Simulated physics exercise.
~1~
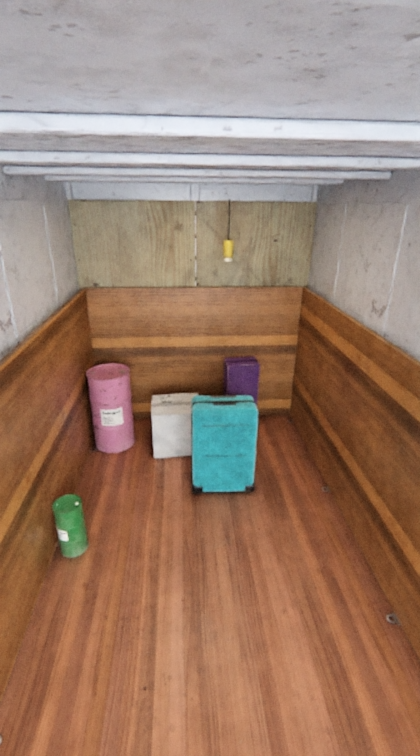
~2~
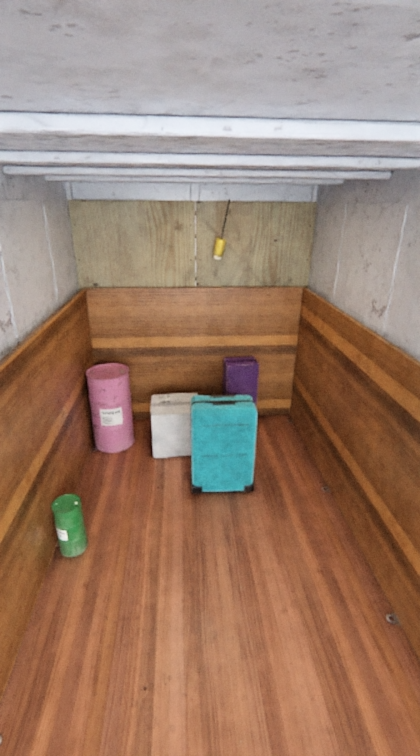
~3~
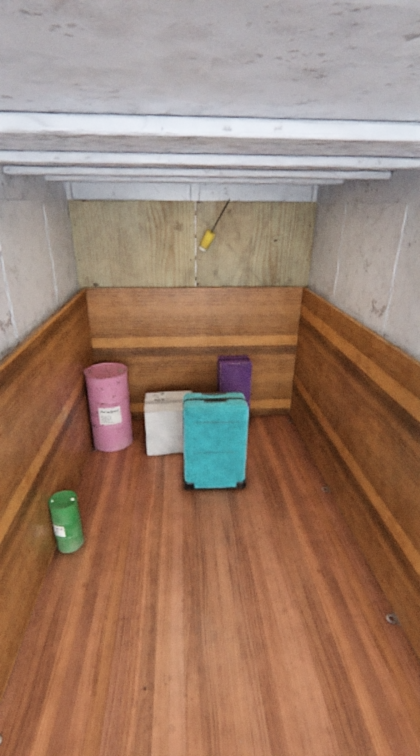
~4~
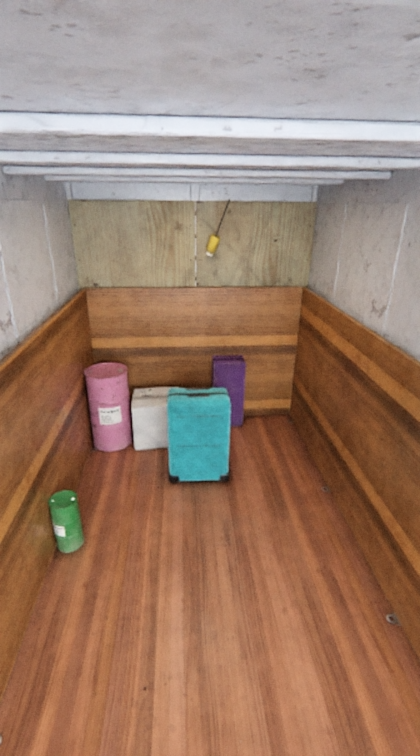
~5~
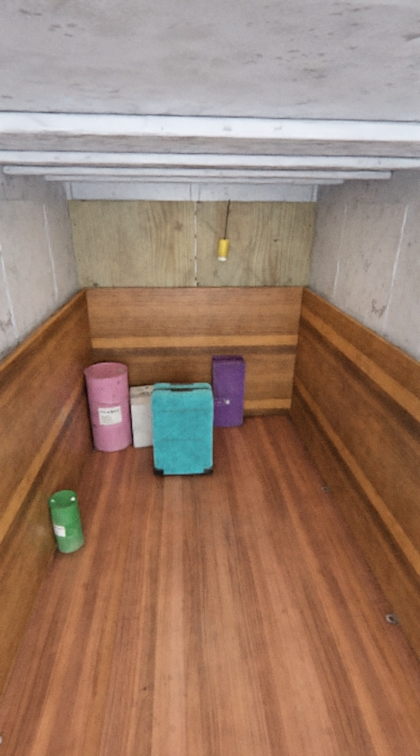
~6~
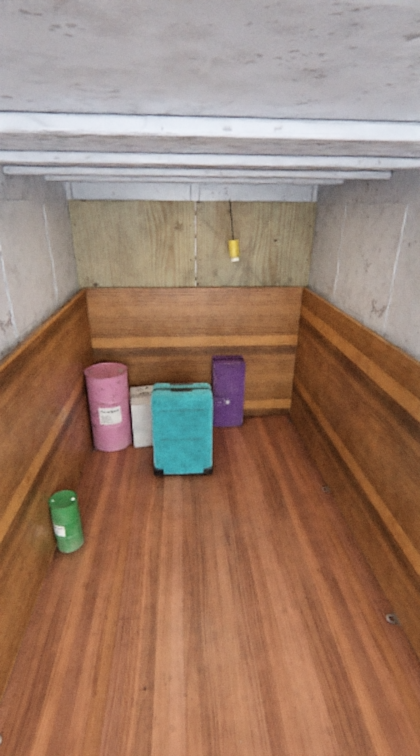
A turquoise case and a white box slide left toward the pink drum and stop upright.
